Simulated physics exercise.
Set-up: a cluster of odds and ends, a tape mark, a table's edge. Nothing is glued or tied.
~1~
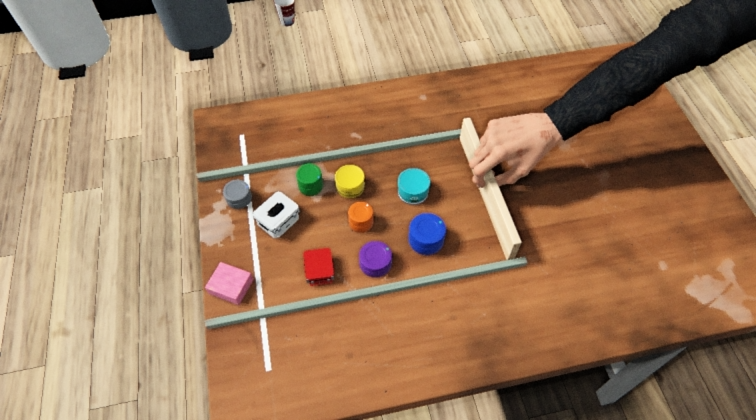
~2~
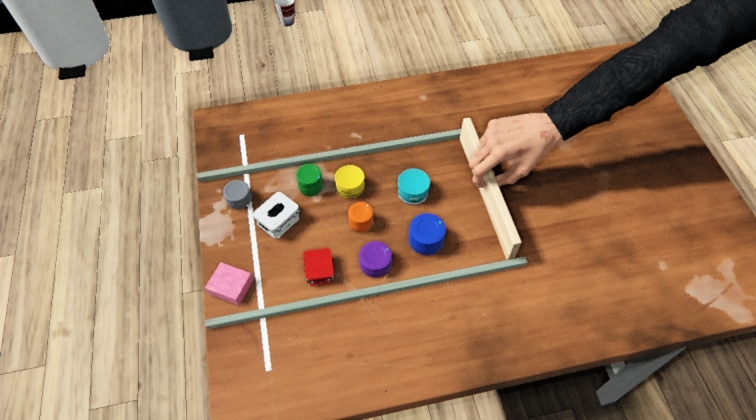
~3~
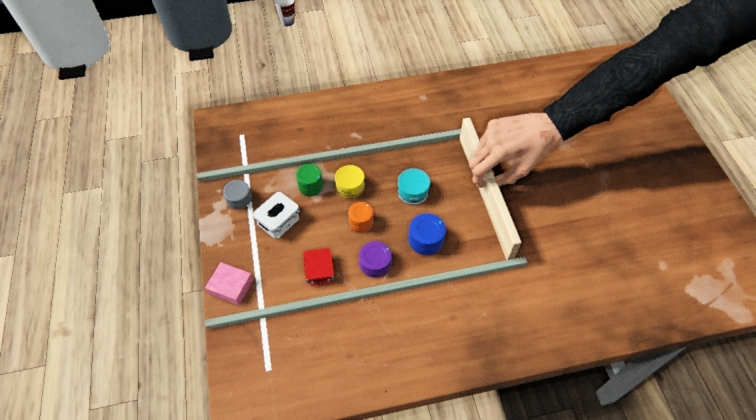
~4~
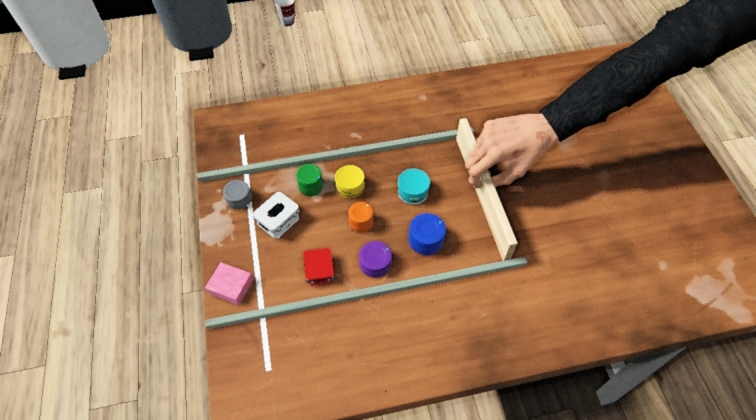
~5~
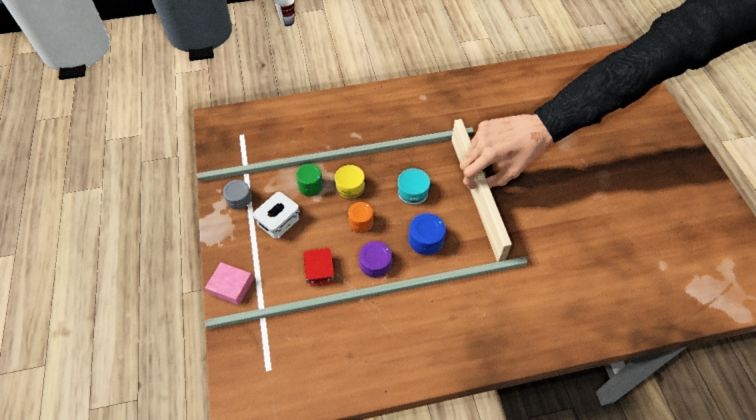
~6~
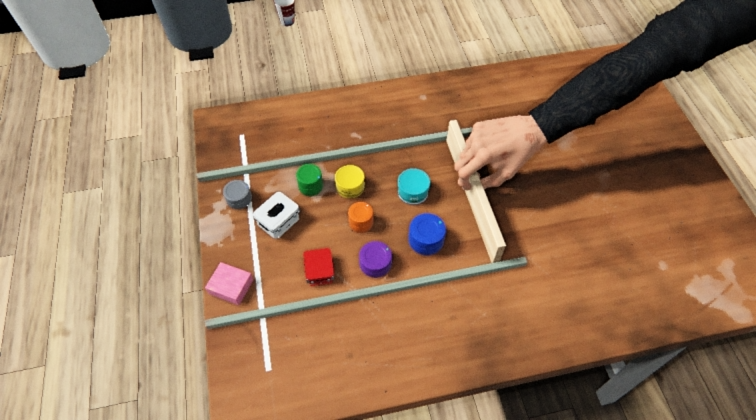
The clip shows a hand holding an upright wooden board on a table beside scattered colourful lids, a white case and small blocks; the board stays still at first, then slides slightly left while the other objects remain motionless.
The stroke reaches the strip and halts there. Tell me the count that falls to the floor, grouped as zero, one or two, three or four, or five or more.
The count is one or two.
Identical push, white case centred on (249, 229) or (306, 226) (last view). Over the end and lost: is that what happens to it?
First: Safe; second: Safe.
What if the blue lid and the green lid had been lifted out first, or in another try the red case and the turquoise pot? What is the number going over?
Count of fallen: 1 / 0.
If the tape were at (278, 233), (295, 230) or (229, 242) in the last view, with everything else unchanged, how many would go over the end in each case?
Going through them in order, you'd see 0, 0 and 5.
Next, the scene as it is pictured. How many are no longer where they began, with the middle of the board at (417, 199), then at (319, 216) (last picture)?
Tally at point one: 2; at point two: 8.
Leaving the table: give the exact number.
The exact number is 1.
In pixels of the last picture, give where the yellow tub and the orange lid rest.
Final centres, in order: Near (233, 189), near (240, 237).
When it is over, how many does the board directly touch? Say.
All in all, 5.
Soon after, none off yet; pink block at rest near (230, 284); grey lid at rest near (238, 195); white case at rest near (277, 216).
In the end, the number that fall off is one or two; gone, pink block.
